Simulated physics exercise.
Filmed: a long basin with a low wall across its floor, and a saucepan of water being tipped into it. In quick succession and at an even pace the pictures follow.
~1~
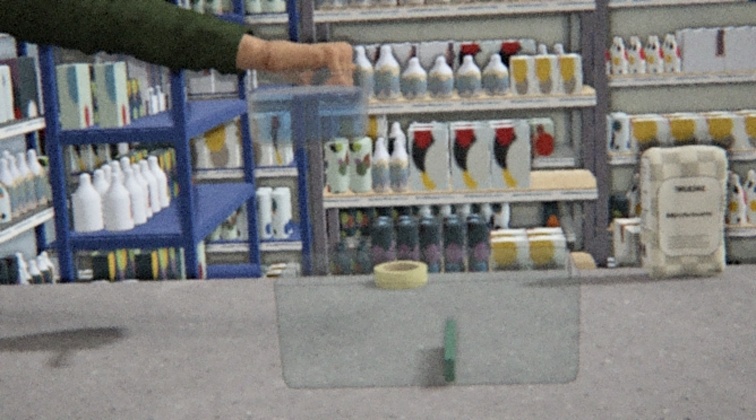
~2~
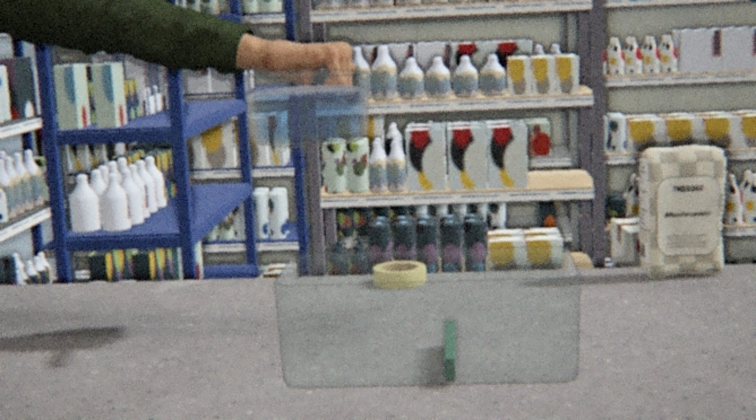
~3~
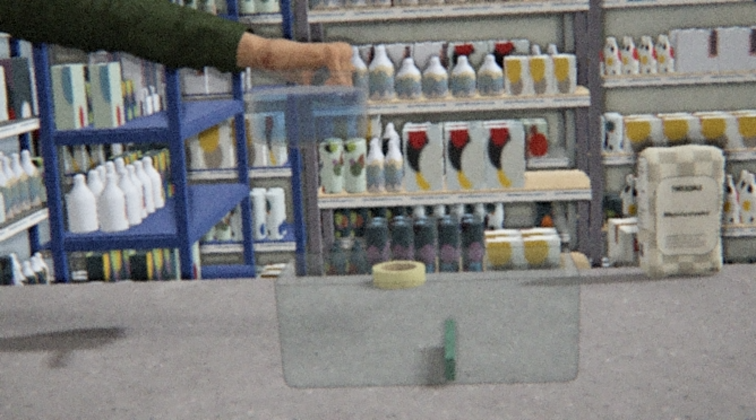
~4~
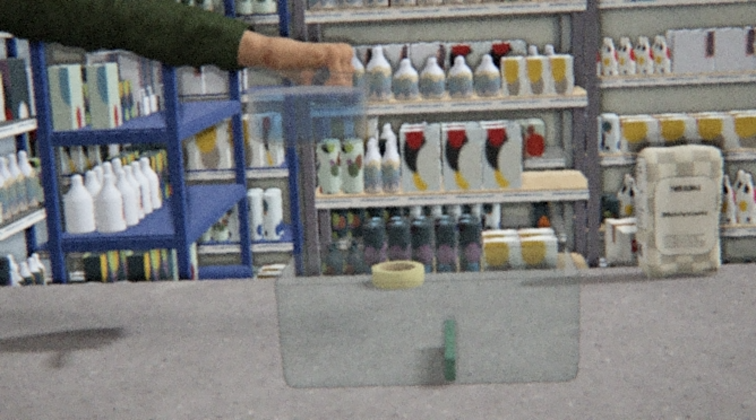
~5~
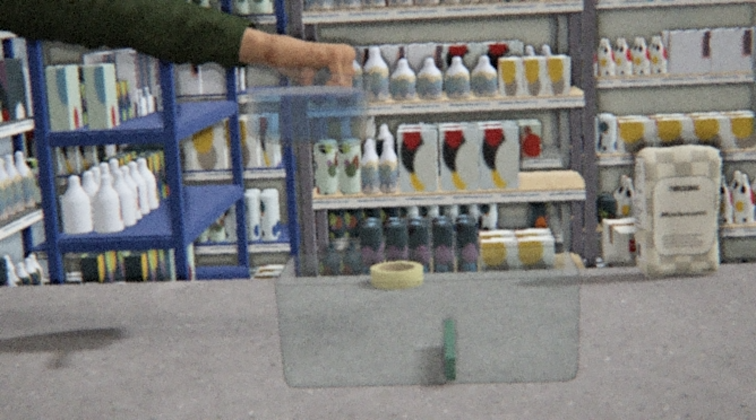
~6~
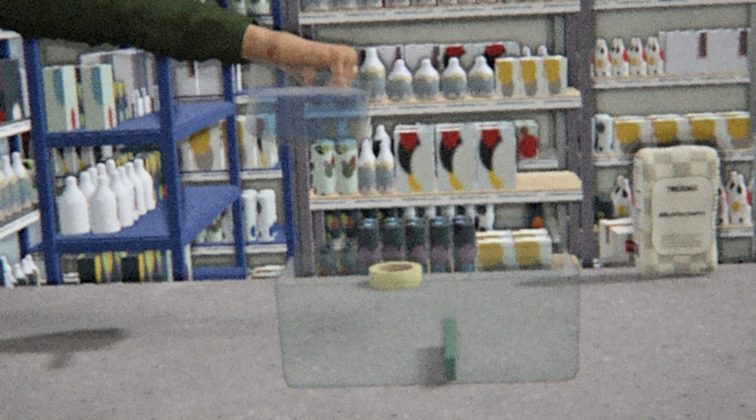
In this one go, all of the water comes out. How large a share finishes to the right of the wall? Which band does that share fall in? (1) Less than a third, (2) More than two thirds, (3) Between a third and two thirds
Between a third and two thirds (3).
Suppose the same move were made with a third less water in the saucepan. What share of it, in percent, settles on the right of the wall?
The share comes to some 25 parts in a hundred.
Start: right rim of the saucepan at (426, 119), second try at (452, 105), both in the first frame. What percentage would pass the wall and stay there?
You'd get 80 percent from the first and 75 percent from the second.
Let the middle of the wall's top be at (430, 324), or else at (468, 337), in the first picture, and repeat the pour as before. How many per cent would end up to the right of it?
My guess is some 65 percent the first time and some 20 percent the second.
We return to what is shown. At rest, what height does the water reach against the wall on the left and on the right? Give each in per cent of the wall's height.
Left side 50 percent, right side 60 percent.
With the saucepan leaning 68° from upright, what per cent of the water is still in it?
I'd put it near 65 %.
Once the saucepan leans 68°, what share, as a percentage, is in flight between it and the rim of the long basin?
35 in a hundred.
A moment on, the saucepan is tipped part way and 64 per cent is still to pour, 2 is left of the wall and 0 right of it.
Next, the saucepan is tipped on its side and 15 per cent is still to pour, 22 is left of the wall and 42 right of it.
Then the saucepan is tipped on its side and 2 per cent is still to pour, 45 is left of the wall and 47 right of it.
Later the saucepan is tipped on its side and 0 per cent is still to pour, 50 is left of the wall and 48 right of it.
Finally, 51 per cent lies left of the wall, 48 right of it and 1 outside.
